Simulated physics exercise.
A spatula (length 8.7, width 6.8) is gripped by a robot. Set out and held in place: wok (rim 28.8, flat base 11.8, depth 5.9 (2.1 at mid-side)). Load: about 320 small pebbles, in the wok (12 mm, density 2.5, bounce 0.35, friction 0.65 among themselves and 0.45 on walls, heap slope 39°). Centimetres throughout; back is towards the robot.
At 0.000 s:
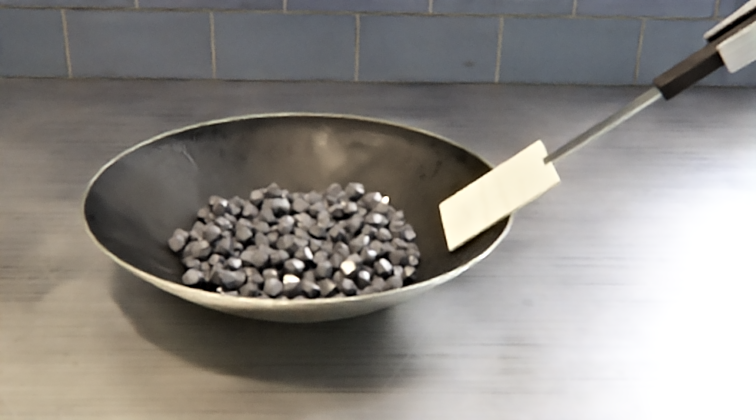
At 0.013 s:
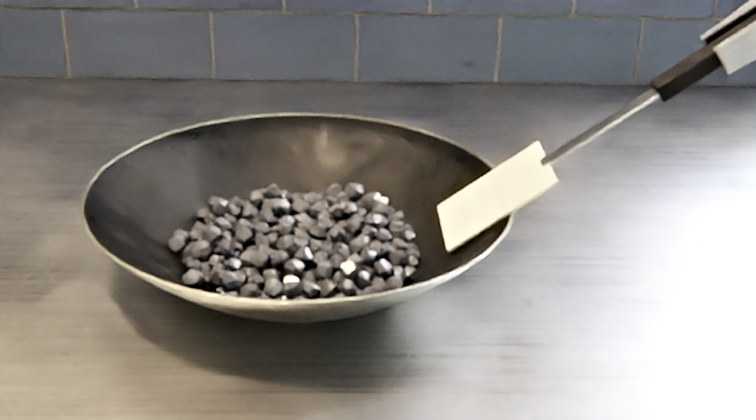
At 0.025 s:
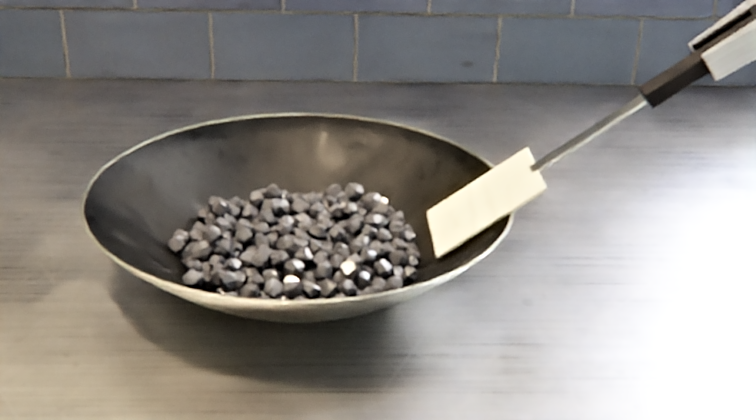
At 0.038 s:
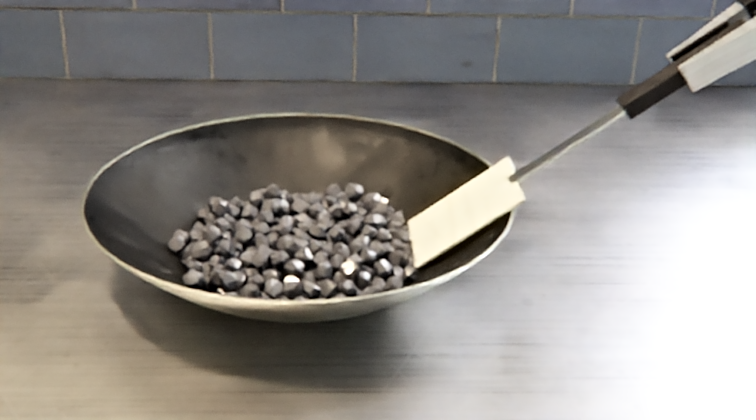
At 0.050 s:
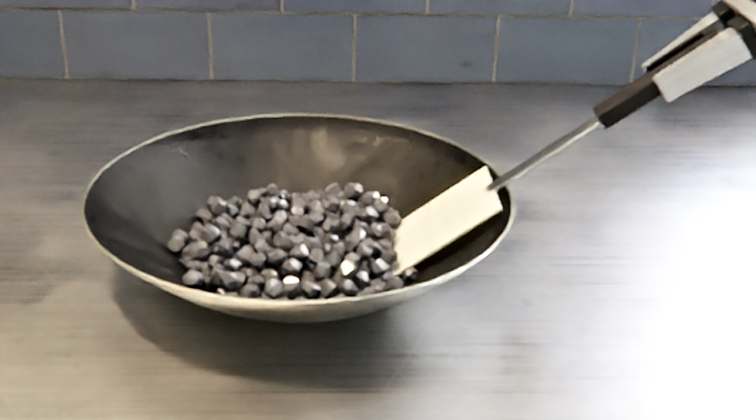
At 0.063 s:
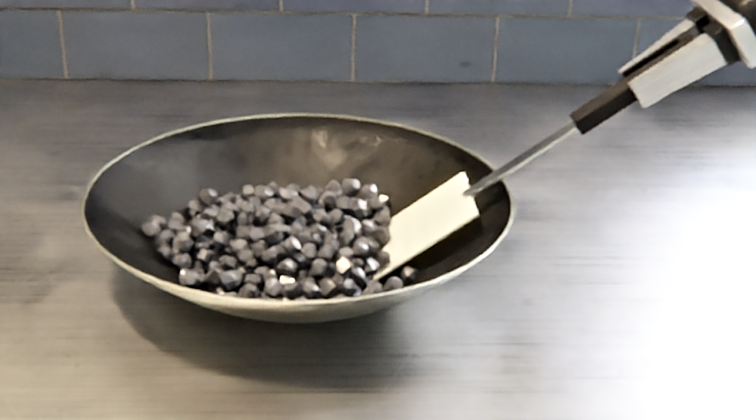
A pale spatula gripped by a robot arm starts just right of a heap of small dark pebbles in a wide, dark wok. It moves down and left into the near-right side of the heap, pushing the pebbles slightly leftward, while the wok stays still on the grey counter.
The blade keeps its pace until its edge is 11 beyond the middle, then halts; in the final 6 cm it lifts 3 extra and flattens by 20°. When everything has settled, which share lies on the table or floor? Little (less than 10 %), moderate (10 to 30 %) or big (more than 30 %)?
On the table or floor the share is big, more than 30 %.
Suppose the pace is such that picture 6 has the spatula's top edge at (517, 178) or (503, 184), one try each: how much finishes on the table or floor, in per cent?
About 20 and 40 per cent.
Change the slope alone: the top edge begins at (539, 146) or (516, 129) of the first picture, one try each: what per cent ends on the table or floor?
About 40 and 40 per cent.
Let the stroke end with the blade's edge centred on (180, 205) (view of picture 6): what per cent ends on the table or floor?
About 30 per cent.
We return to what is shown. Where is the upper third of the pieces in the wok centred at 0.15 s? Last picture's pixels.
At about (163, 195).
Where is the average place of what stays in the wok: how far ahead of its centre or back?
About 3.5 cm ahead.
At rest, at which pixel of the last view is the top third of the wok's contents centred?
Around (193, 232).
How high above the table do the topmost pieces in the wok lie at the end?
About 5.5 cm.
After 0.11 s, sloping 37°, highest piece 8 above the table; 320 in the wok, 2 on the blade or in flight.
After 0.15 s, sloping 33°, highest piece 11 above the table; 311 in the wok, 11 on the blade or in flight.
After 0.37 s, sloping 17°, highest piece 25 above the table; 191 in the wok, 66 on the table or floor, 65 on the blade or in flight.
After 1.42 s, sloping 17°, highest piece 7 above the table; 191 in the wok, 131 on the table or floor.
At rest, 191 in the wok, 131 on the table or floor. That is 41 % on the table or floor.
